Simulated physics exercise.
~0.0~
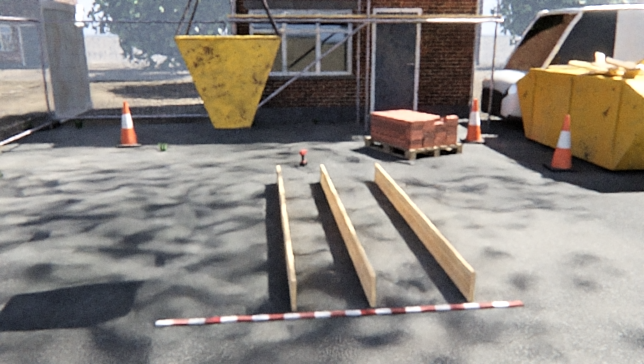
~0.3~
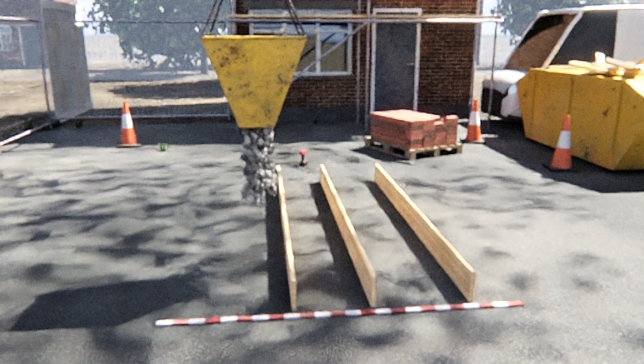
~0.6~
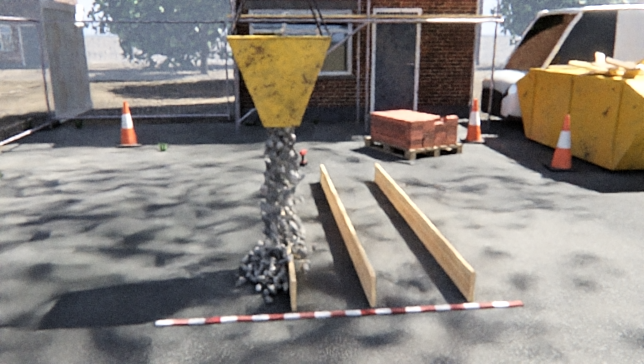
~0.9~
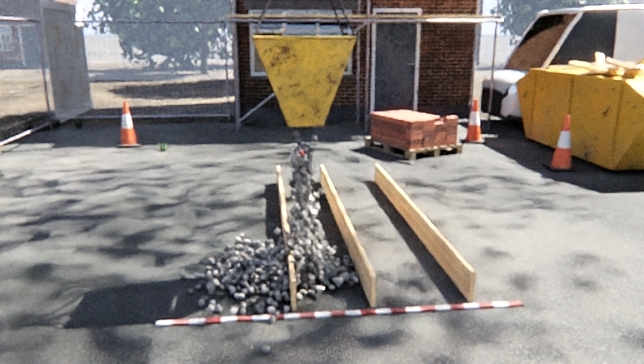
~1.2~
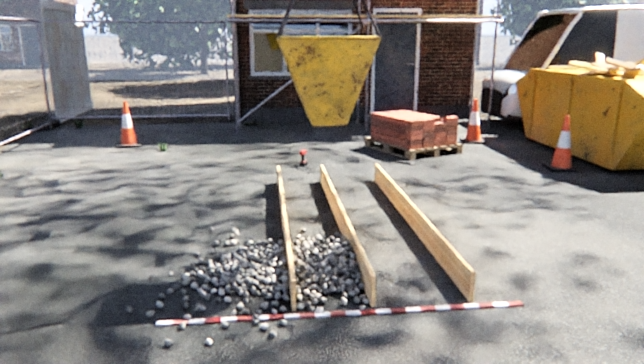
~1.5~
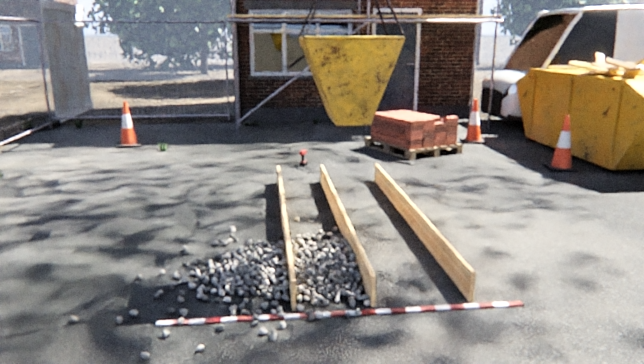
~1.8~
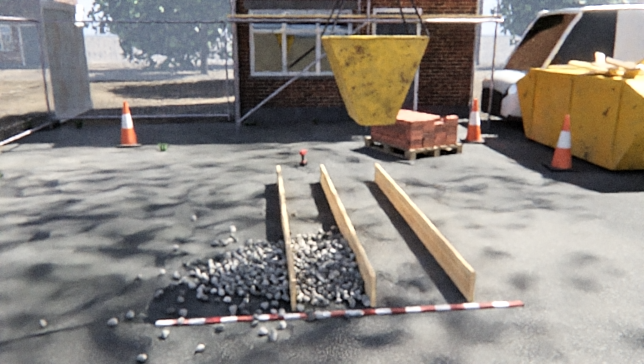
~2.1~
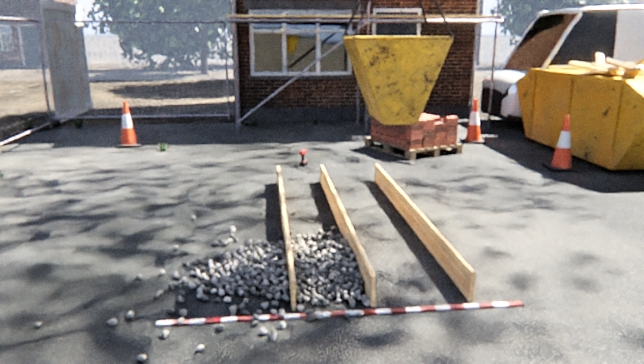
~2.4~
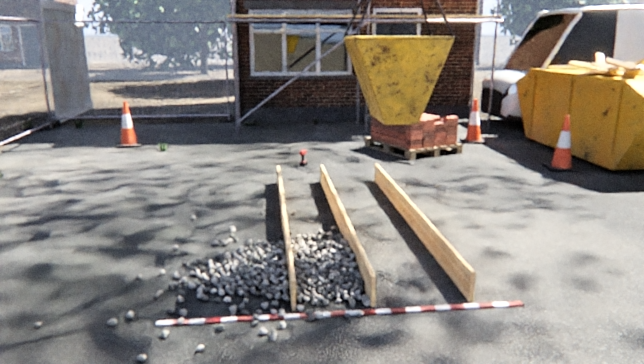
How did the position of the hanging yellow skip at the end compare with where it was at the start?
It began on the left, in front of the fence and the building's window, and ended farther right, hanging by the stack of red bricks.
